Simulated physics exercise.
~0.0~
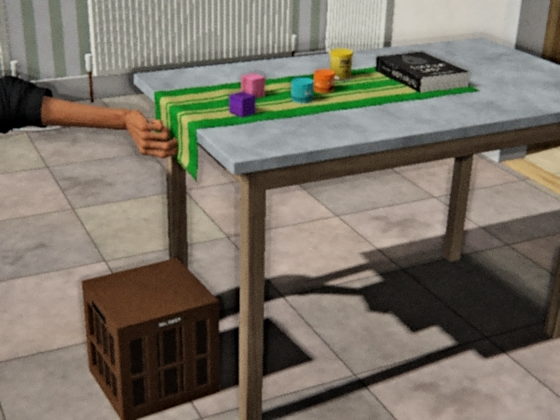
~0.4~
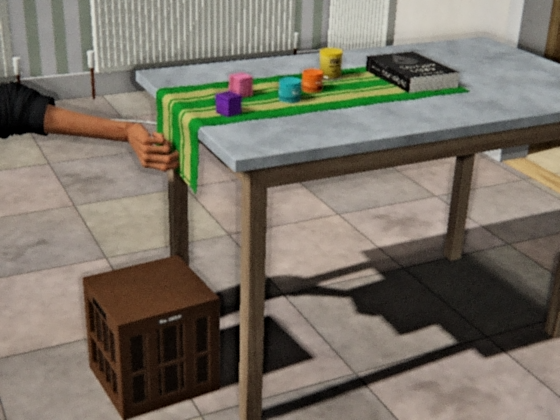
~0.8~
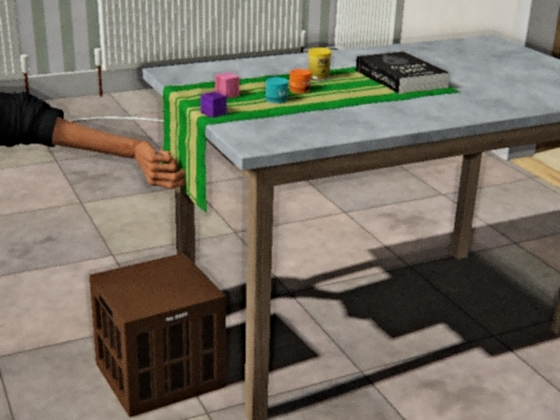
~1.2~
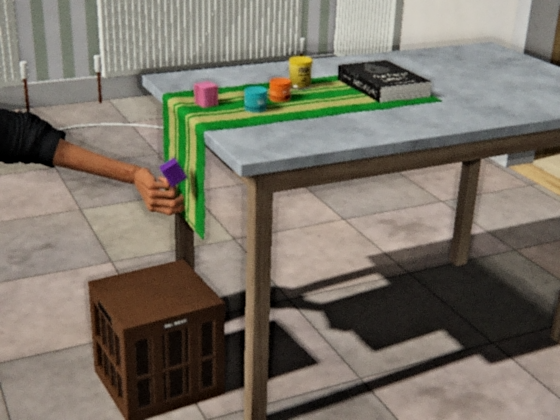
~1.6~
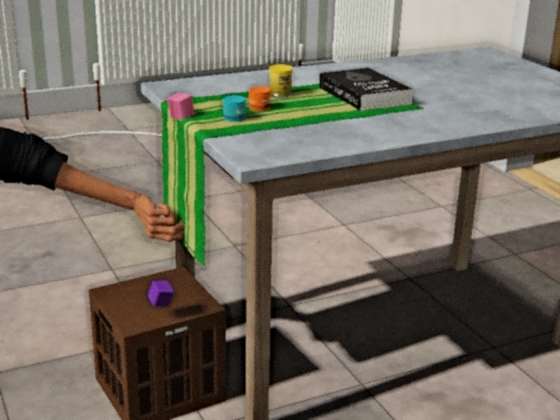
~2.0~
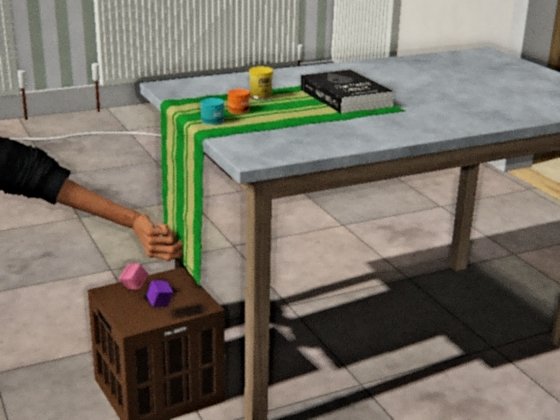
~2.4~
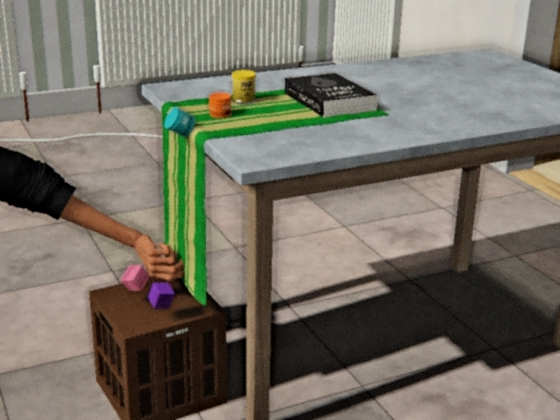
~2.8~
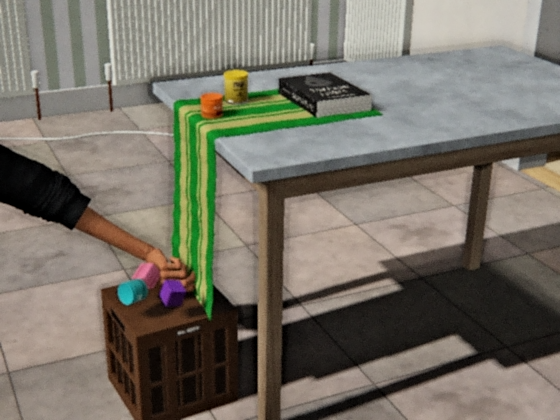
A green striped scarf lies along a grey table in a tiled room, seen from slightly above, carrying a purple cube, a pink cube, turquoise, orange and yellow pots, and a black book at the right. At the left, a hand in a dark sleeve pulls the hanging end down towards a brown crate on the floor, drawing everything left. The purple cube tips over the edge first and lands on the crate, then the pink cube drops beside it. The turquoise pot follows last, joining them, while the orange pot, yellow pot and book remain on the table and the hem reaches the crate.
